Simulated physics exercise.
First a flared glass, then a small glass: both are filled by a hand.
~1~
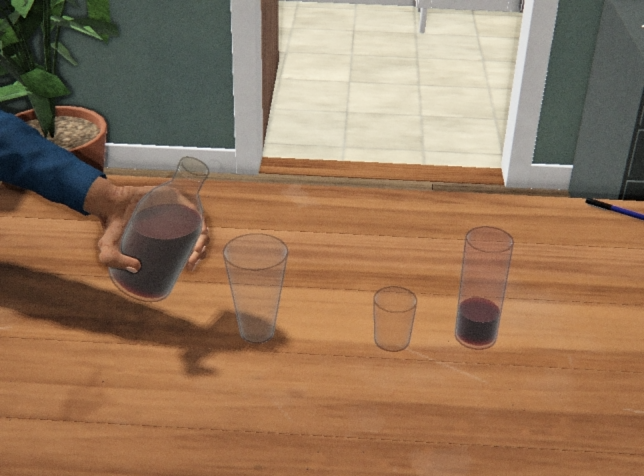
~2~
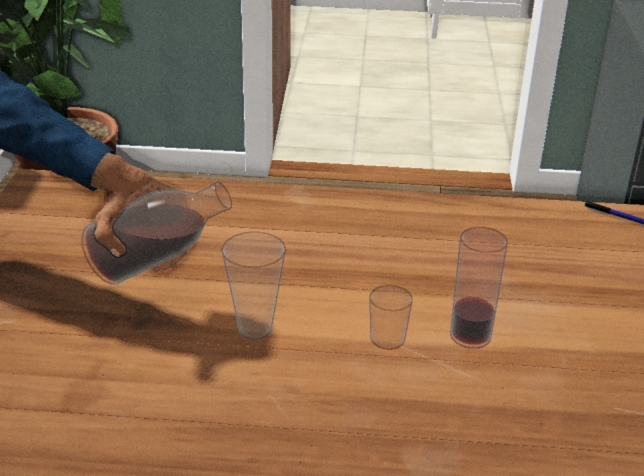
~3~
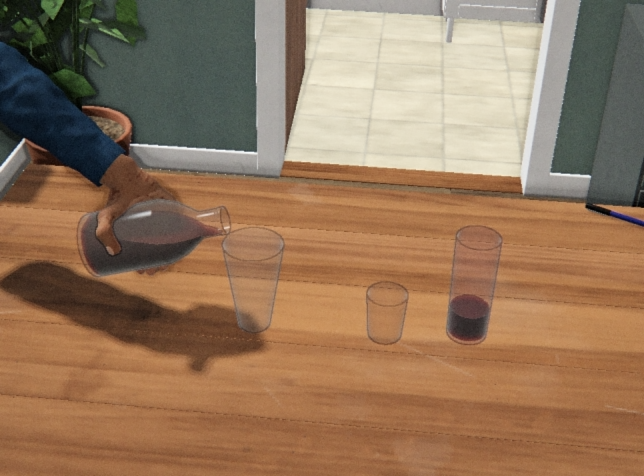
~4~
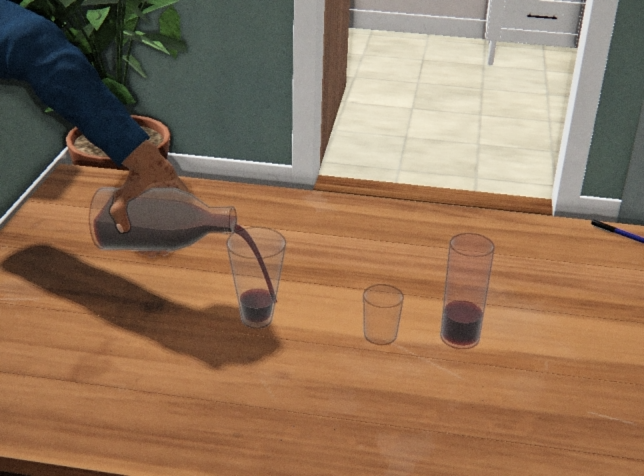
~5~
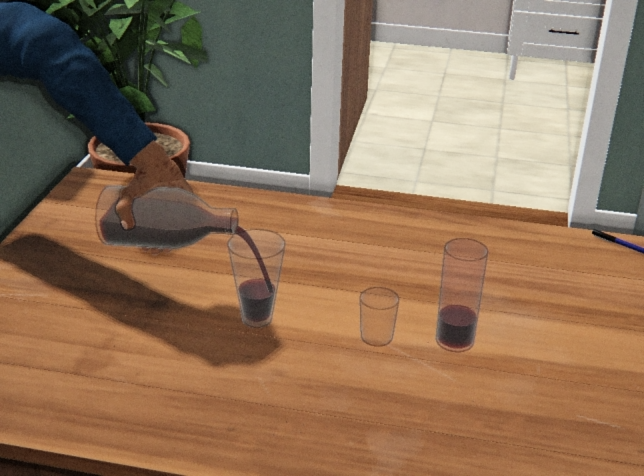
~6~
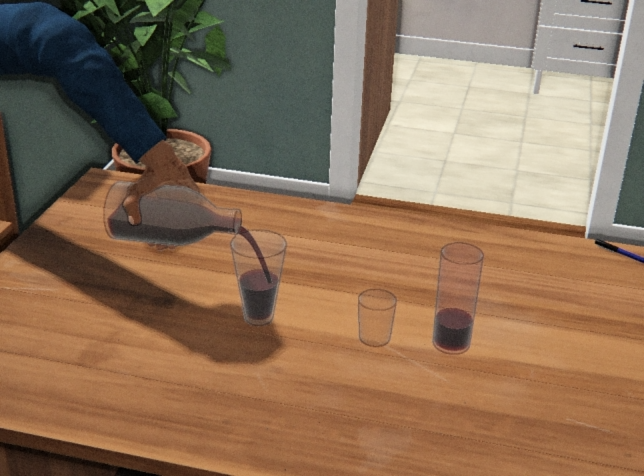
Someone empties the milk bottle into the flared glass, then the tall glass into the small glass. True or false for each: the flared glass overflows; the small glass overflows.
Flared glass: True; small glass: False.
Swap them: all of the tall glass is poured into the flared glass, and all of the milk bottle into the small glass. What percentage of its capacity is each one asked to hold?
Load against room: Roughly 20 percent, then roughly 440 percent.
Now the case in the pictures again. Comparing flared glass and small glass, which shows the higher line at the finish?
The higher one is the one on the left.
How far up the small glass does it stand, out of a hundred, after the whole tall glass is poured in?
75 percent or so.
Soon after, the flared glass is nearly full.
Later, the flared glass is full to the brim and has run over.
In the end, the flared glass is full to the brim and has run over; the small glass is about three quarters full.
